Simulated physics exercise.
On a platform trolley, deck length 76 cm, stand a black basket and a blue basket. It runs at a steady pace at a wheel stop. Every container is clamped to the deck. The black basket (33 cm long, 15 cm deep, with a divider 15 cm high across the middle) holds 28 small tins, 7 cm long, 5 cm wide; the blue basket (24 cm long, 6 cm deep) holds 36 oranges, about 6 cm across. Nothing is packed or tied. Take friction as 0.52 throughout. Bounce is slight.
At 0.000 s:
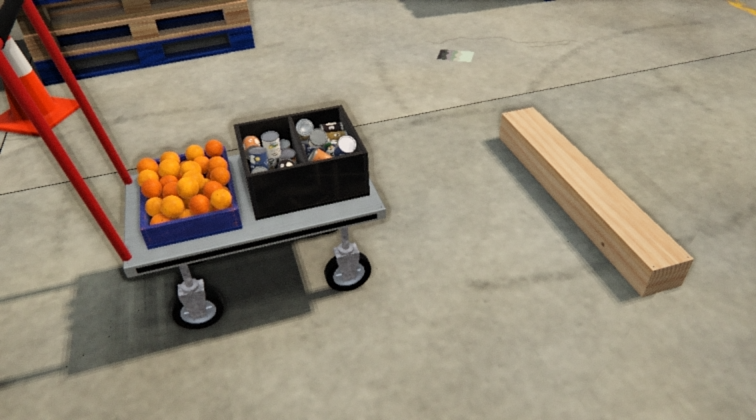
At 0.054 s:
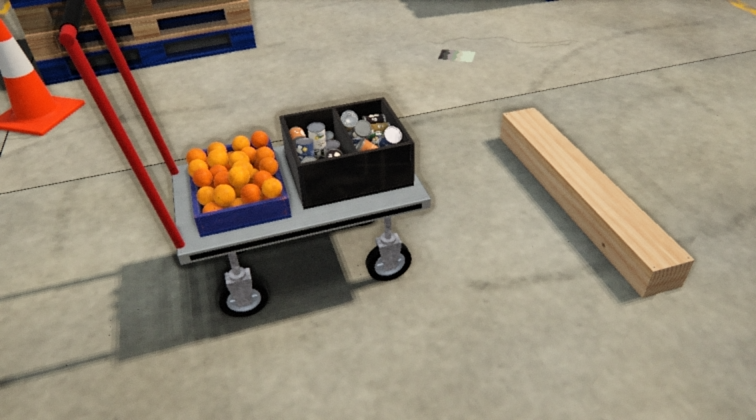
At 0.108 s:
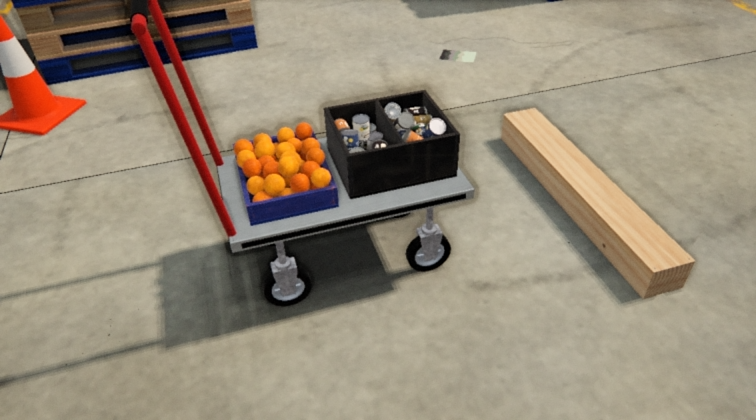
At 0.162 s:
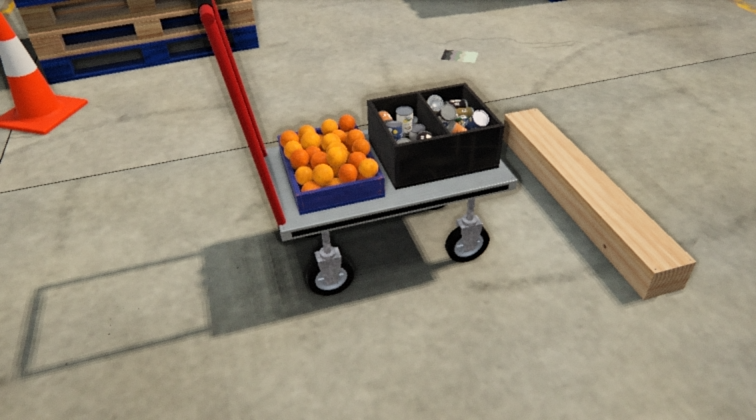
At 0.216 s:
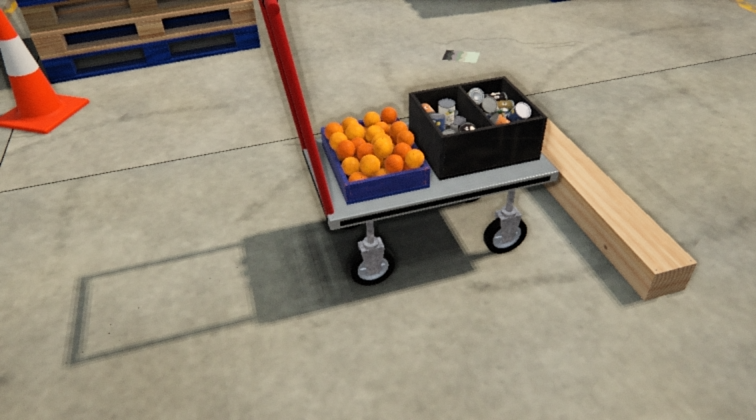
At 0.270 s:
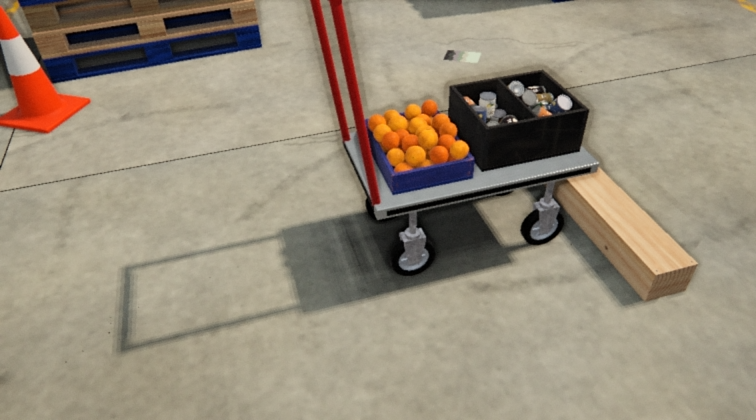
A flat trolley with a red handle, carrying a blue basket of oranges and a divided black basket of small tins, rolled steadily rightward across a concrete floor, drawing closer to a long wooden beam.
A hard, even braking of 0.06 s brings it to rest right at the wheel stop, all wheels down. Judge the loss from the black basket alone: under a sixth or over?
Fewer than one in six of the small tins leave the black basket.
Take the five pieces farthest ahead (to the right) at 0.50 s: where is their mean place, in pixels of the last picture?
At about (575, 103).
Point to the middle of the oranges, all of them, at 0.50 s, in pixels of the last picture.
At about (460, 127).
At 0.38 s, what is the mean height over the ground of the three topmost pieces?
Some 56 cm up.
After 0.28 s, it begins to slow.
After 0.38 s, 0 of 28 out of the black basket and 6 of 36 out of the blue basket.
After 0.50 s, 0 of 28 out of the black basket and 8 of 36 out of the blue basket.
After 0.73 s, 0 of 28 out of the black basket and 10 of 36 out of the blue basket.
Outcome (at 1.23 s), 0 of 28 out of the black basket and 10 of 36 out of the blue basket. Asked share, 0 of 28, 0 per cent.
